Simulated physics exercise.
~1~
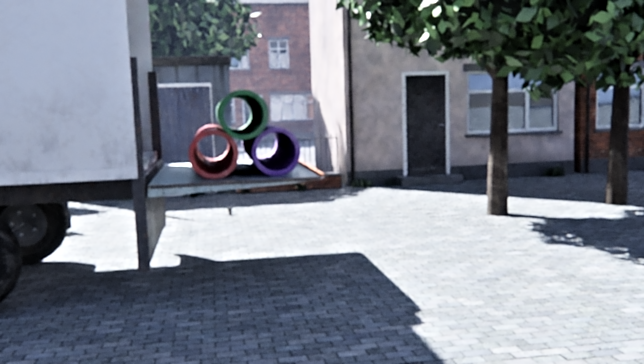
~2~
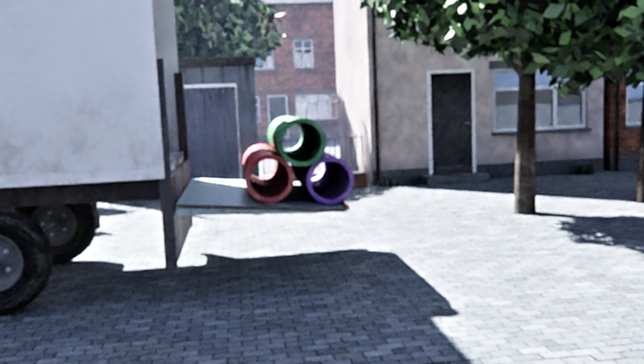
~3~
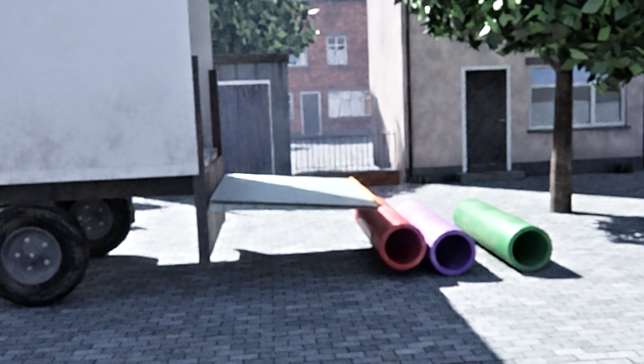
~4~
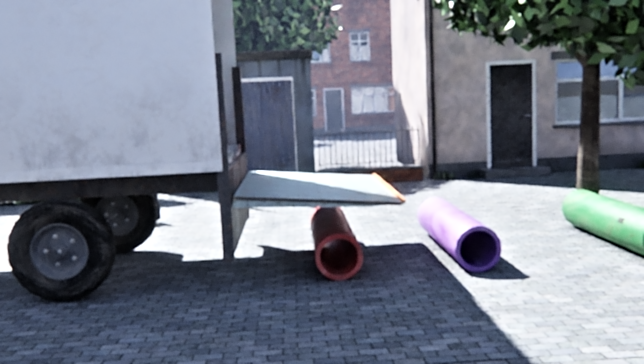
Red, purple and green pipes rolling right off a lorry's tilting lift onto paving, spreading apart, the red ending beneath the plate.
